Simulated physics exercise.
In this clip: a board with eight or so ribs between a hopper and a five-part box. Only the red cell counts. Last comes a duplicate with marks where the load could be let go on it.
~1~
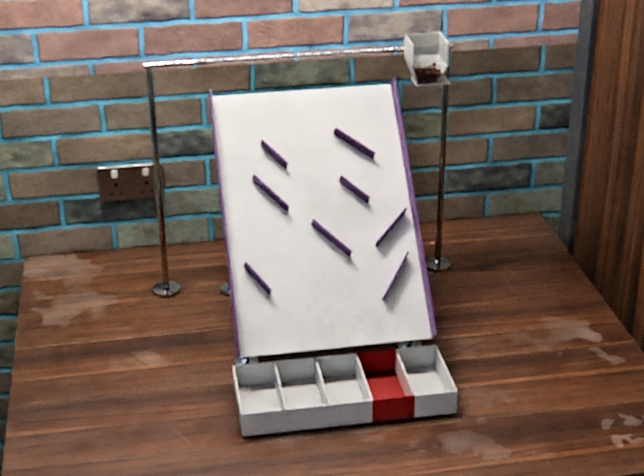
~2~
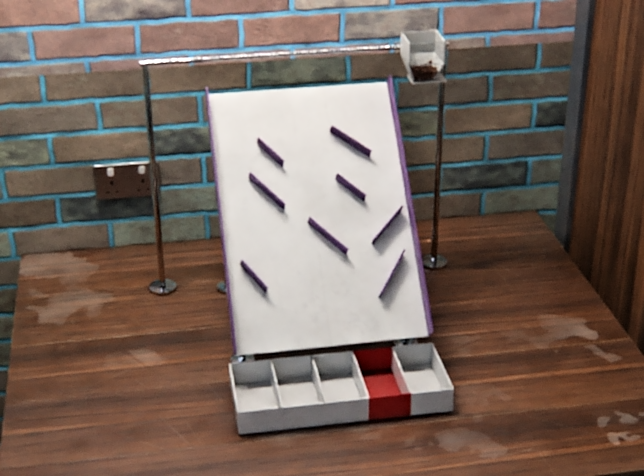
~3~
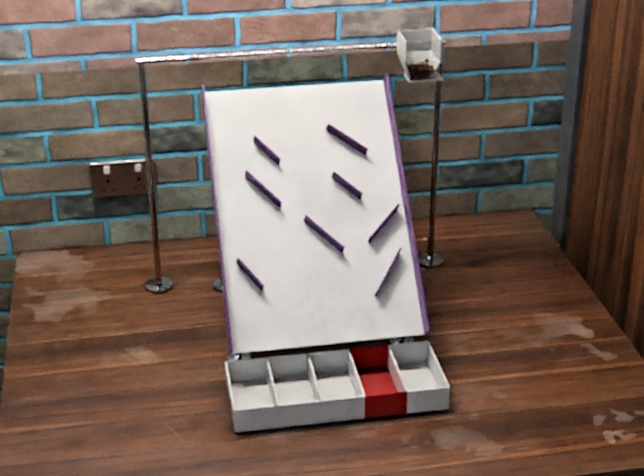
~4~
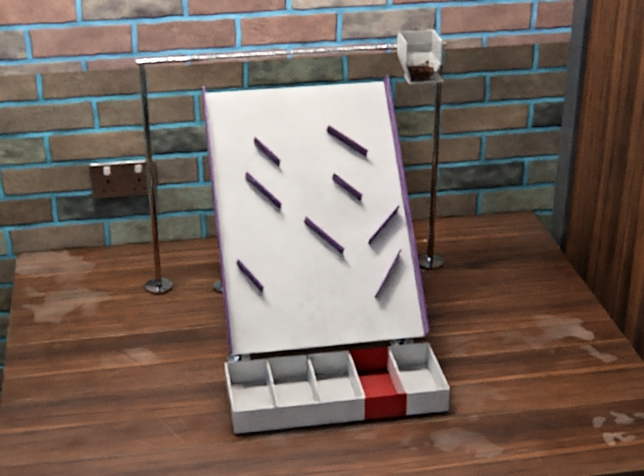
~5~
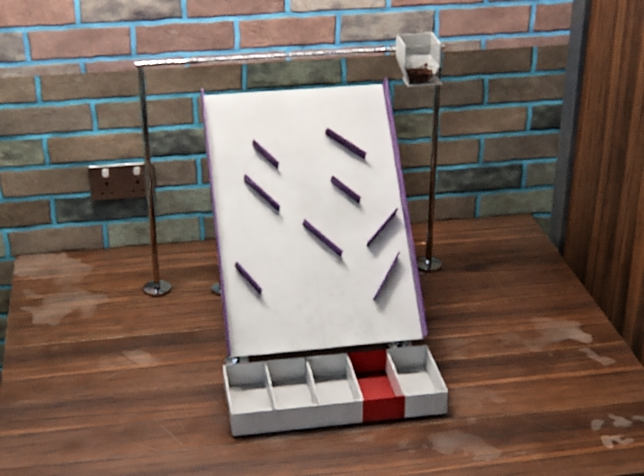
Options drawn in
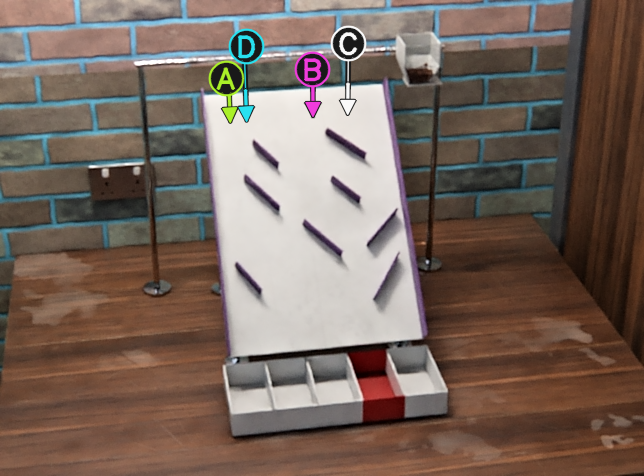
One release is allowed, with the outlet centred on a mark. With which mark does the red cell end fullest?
The best mark is B.
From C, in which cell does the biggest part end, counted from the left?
The third.
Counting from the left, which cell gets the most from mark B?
It is the fourth one.
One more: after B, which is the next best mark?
That would be D.
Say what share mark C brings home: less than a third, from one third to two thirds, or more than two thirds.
Less than a third.
On the marked copy, mark A meets the board at (230, 117); mark B meets the board at (312, 111); mark C meets the board at (347, 109); mark D meets the board at (246, 116).
With A, about a quarter in the red cell, most in other cells.
With B, about half in the red cell, about half in other cells.
With C, a small part in the red cell, most in other cells, a stray few held on the board.
With D, about a third in the red cell, about half in other cells, a stray few outside the box.
